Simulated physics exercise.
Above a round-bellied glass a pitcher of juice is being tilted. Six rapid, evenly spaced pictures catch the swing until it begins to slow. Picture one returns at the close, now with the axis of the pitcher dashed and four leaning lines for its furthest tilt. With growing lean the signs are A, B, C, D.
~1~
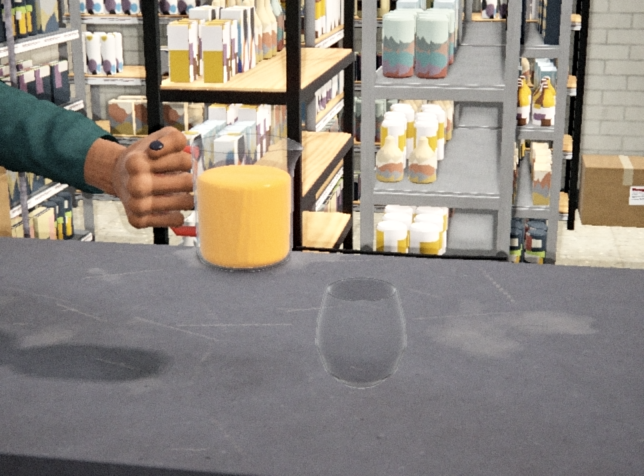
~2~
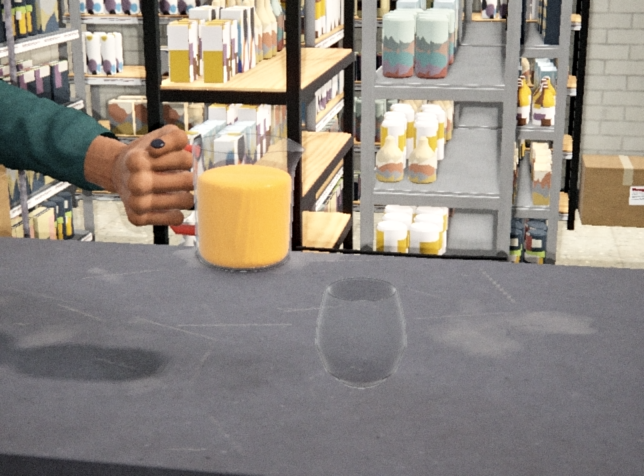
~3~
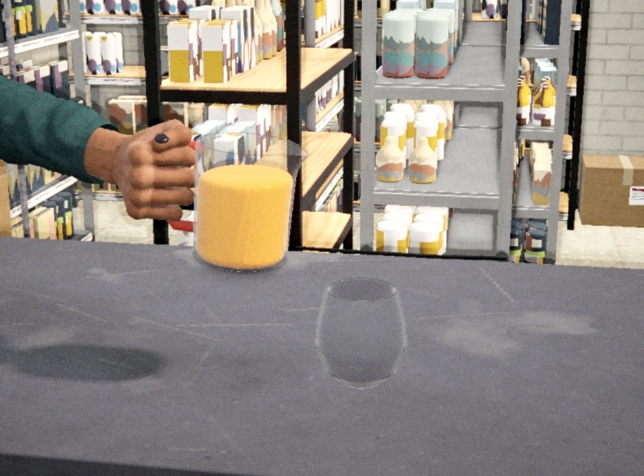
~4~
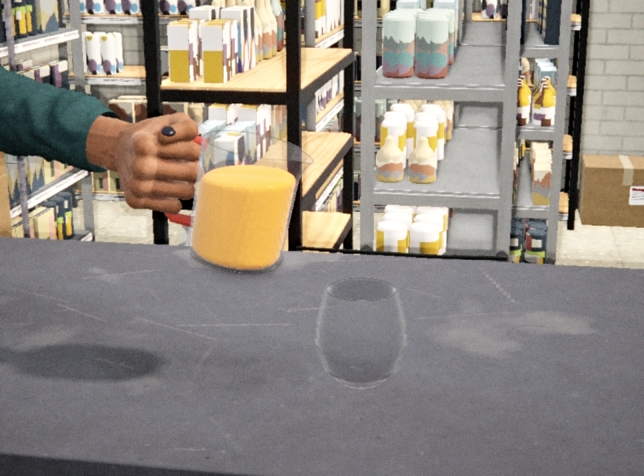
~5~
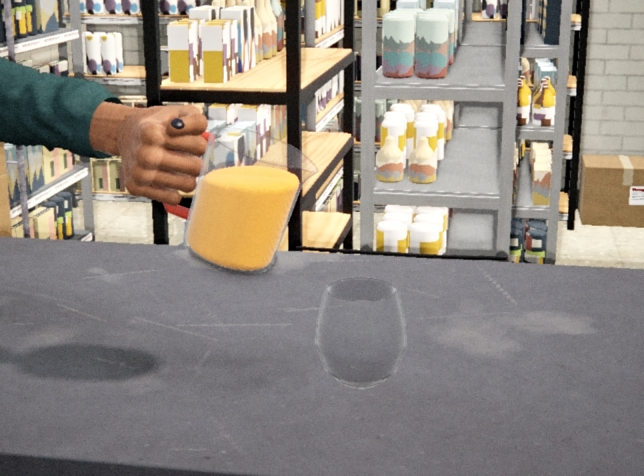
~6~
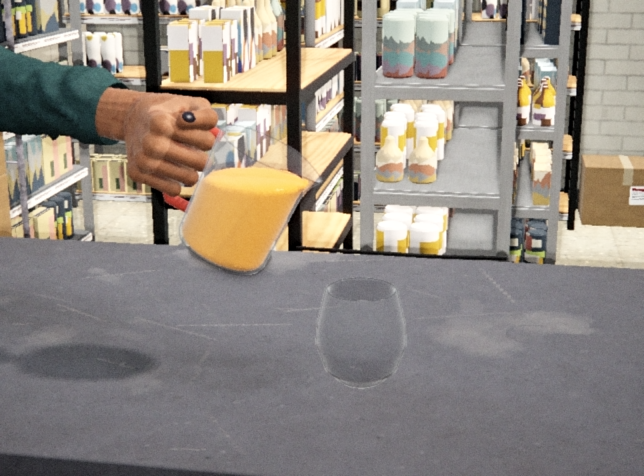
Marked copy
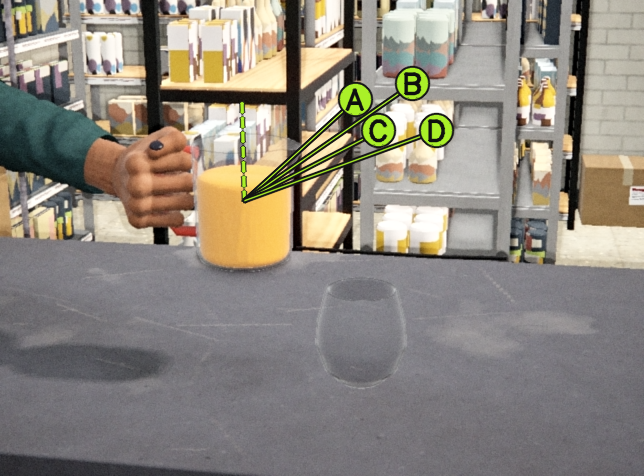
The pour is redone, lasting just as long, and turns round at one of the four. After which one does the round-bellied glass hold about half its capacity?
I would pick tilt D.
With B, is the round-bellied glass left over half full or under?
Under half.
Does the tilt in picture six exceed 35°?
No, it does not.
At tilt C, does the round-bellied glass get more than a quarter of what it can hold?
Yes.
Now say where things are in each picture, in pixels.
The first picture shows upright, lip at (302, 148); rim of the round-bellied glass round (362, 289); nothing has left yet.
The second picture shows upright, lip at (303, 150); nothing has left yet.
The third picture shows tipped about 5°, lip at (306, 154); nothing has left yet.
The fourth picture shows tipped about 11°, lip at (311, 161); nothing has left yet.
The fifth picture shows tipped about 18°, lip at (316, 170); nothing has left yet.
The sixth picture shows tipped about 26°, lip at (320, 181); nothing has left yet.
In lime, A at (343, 110); B at (398, 93); C at (363, 139); D at (420, 136).
With A, the round-bellied glass ends with about 14 % of what it can hold.
With B, the round-bellied glass ends with about 24 % of what it can hold.
With C, the round-bellied glass ends with about 38 % of what it can hold.
With D, the round-bellied glass ends with about 53 % of what it can hold.
